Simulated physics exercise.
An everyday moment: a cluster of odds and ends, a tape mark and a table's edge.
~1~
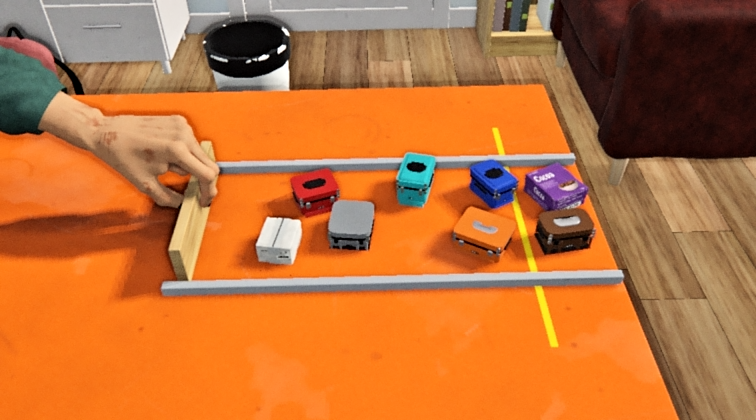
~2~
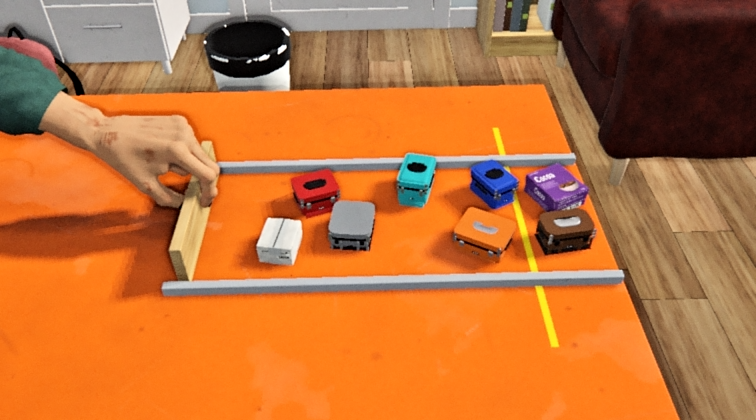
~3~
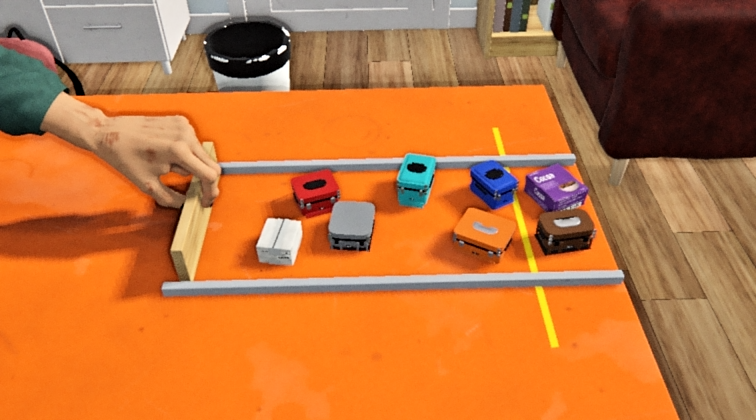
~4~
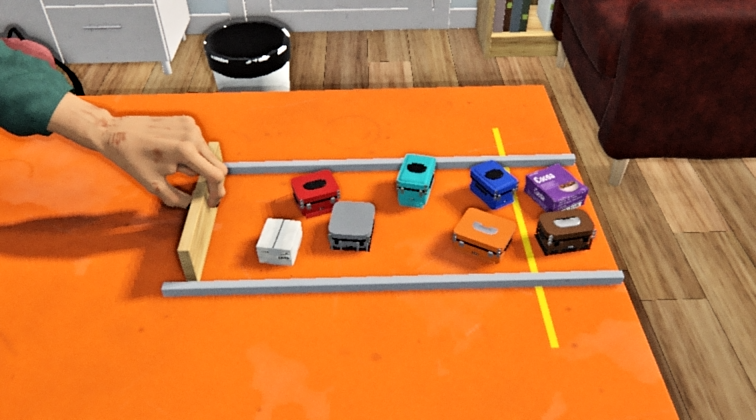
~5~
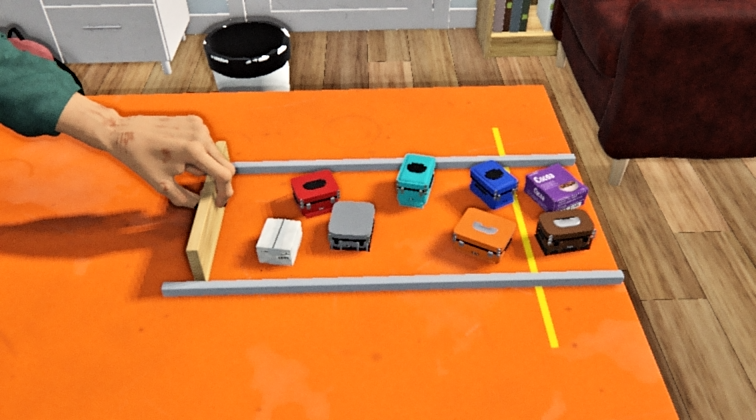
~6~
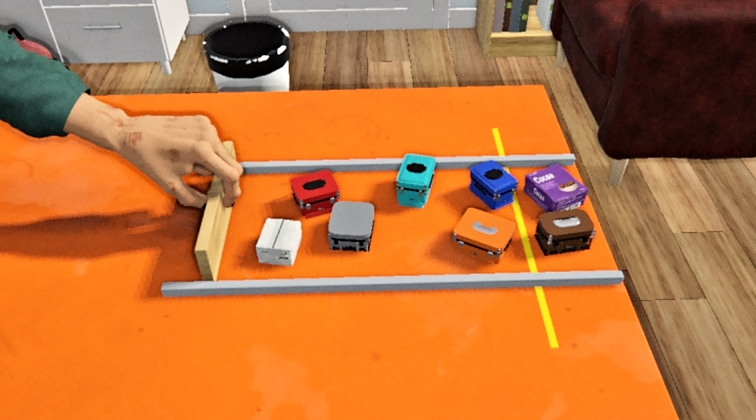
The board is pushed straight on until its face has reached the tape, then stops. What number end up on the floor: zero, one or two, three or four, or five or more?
The number that fall off is three or four.
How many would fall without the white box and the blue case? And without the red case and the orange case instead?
Fallen: 1, and 2 in the other try.
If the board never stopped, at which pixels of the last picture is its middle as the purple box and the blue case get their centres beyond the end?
For the purple box at (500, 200), for the blue case at (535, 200).
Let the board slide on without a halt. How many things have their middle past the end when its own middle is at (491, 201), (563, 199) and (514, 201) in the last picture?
It would be 1, 5 and 3.
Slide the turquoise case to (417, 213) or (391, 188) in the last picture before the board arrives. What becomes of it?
The turquoise case does not fall; holds on.
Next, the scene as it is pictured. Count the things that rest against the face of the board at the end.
In contact: 3.
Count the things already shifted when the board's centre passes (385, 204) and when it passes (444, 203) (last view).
5 and 8.
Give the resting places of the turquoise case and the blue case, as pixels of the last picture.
First (535, 168), then (573, 180).
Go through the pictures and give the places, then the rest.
Purple box (555, 189); brown case (564, 231); blue case (492, 185); board (196, 208); tape (519, 218), in the first frame.
Brown case (565, 231); grey case (353, 226), in the second frame.
Blue case (493, 185); turquoise case (416, 180), in the third frame.
Purple box (555, 190); board (204, 209), in the fourth frame.
Brown case (564, 232); orange case (484, 237), in the fifth frame.
Purple box (555, 190); brown case (564, 232); blue case (492, 185); board (219, 208); tape (519, 218), in the sixth frame.
Soon after, none off yet; purple box at rest near (555, 190); brown case at rest near (564, 232); blue case at rest near (492, 185).
Then, none off yet; purple box moved about its own width near (586, 191); brown case tipped well over near (628, 243); blue case moved about its own width near (551, 180).
At rest, the number that fall off is three or four; fallen, orange case, brown case and purple box.
